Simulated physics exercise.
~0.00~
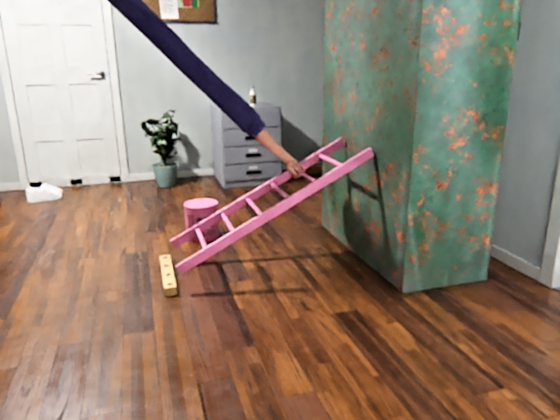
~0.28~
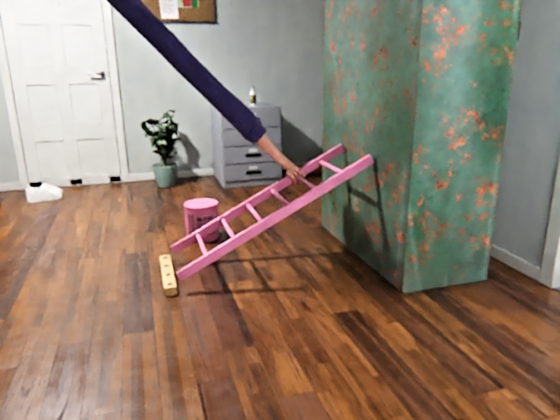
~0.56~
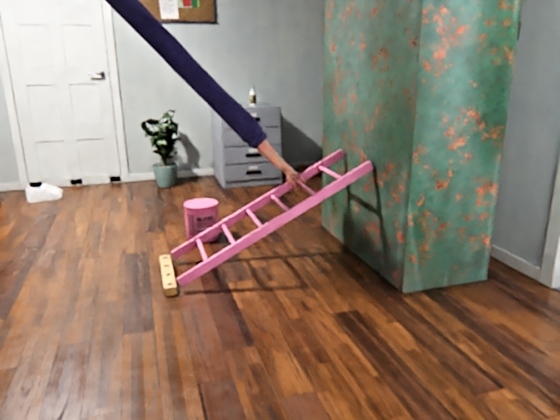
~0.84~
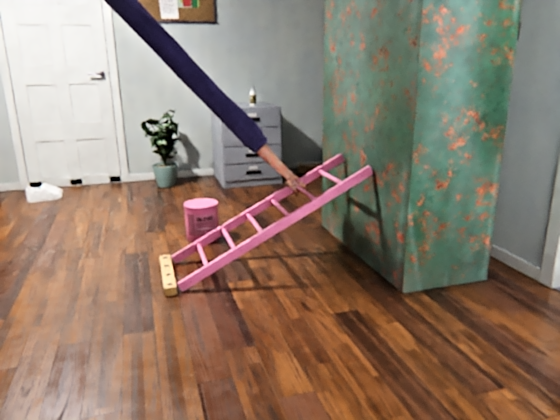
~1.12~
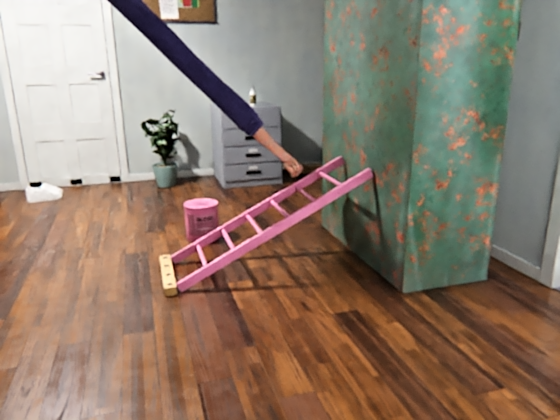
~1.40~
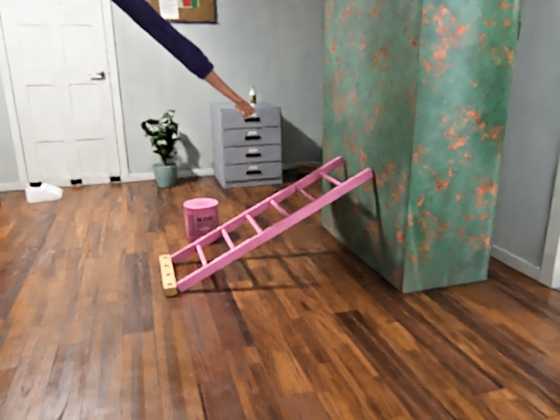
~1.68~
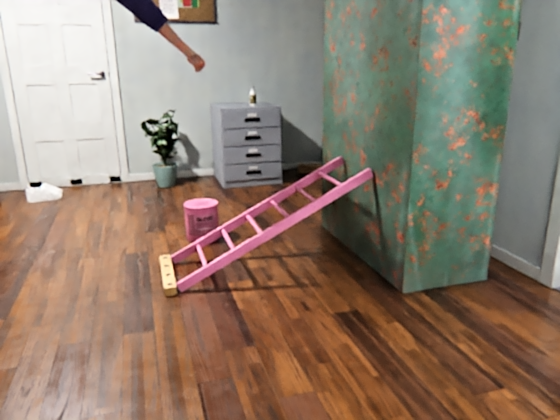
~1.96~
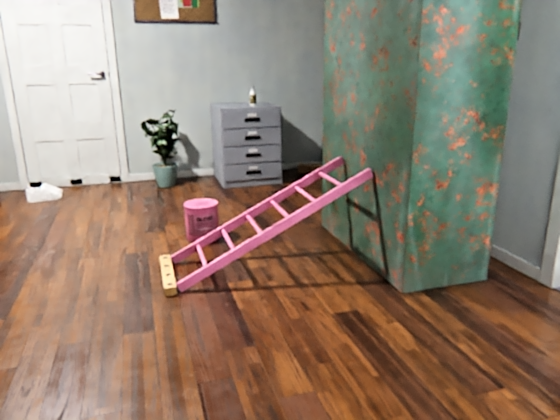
A pink ladder-like rack is held at a low slant against a tall green cupboard with rusty orange patches, in a grey room with a dark wooden floor, seen from a still, slightly raised view. Its foot is by a short, pale wooden strip on the floor, and a pink pail stands just behind it. A white door, a potted plant and a grey drawer cabinet line the back wall. A long-sleeved arm reaching from the upper left lowers the rack slightly against the cupboard. The hand lets go and withdraws out of view, and the rack stays leaning, motionless.
